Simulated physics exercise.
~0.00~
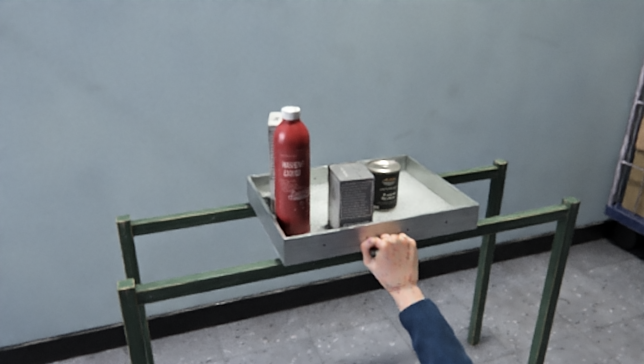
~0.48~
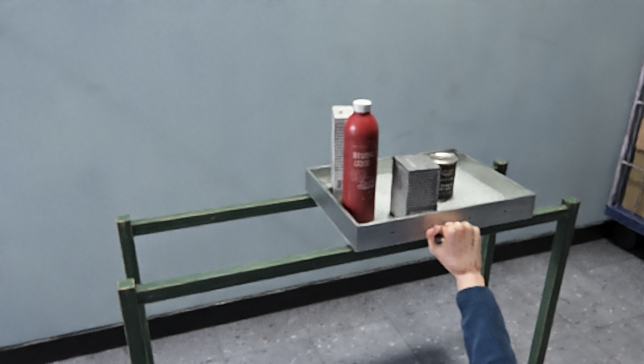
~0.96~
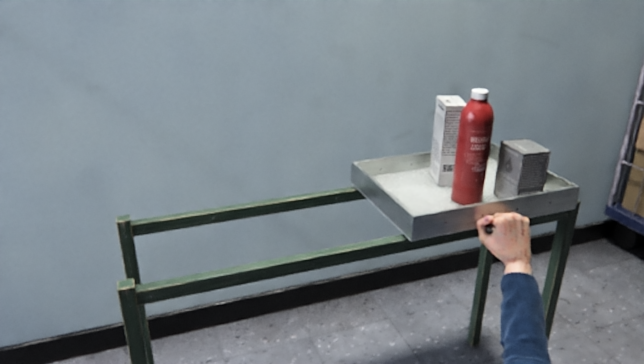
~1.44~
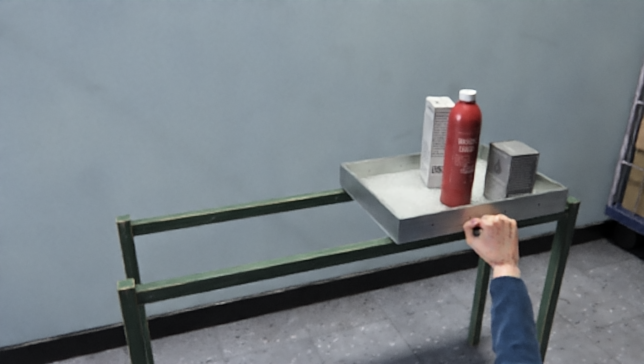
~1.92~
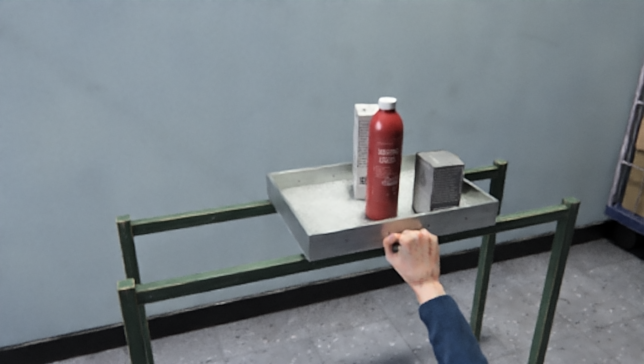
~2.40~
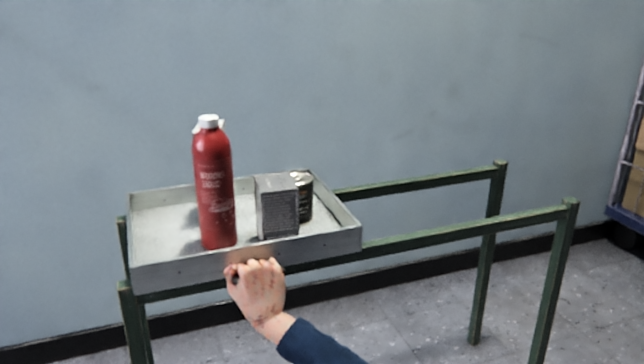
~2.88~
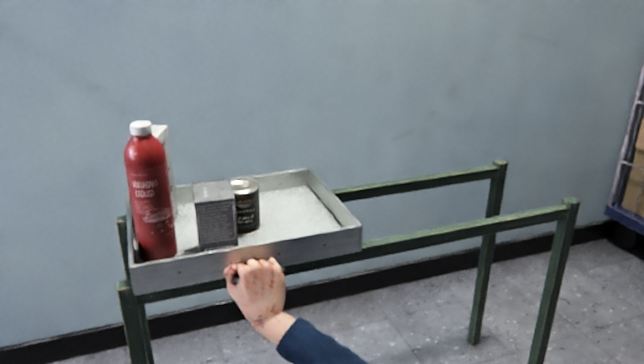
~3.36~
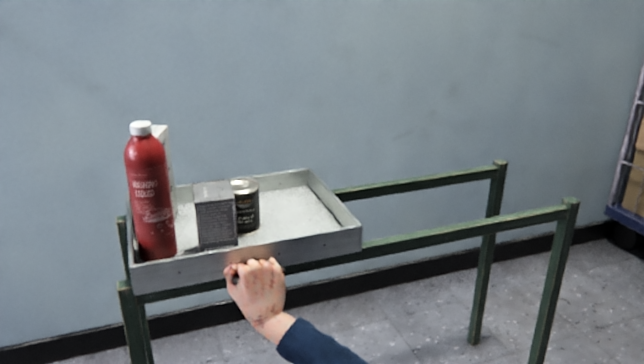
In this clip, a hand slides a shallow grey tray right along a green frame, then back to the left end, as a red bottle, two cartons and a dark tin slide rightward, then leftward within it, ending upright and still toward the tray's left side.
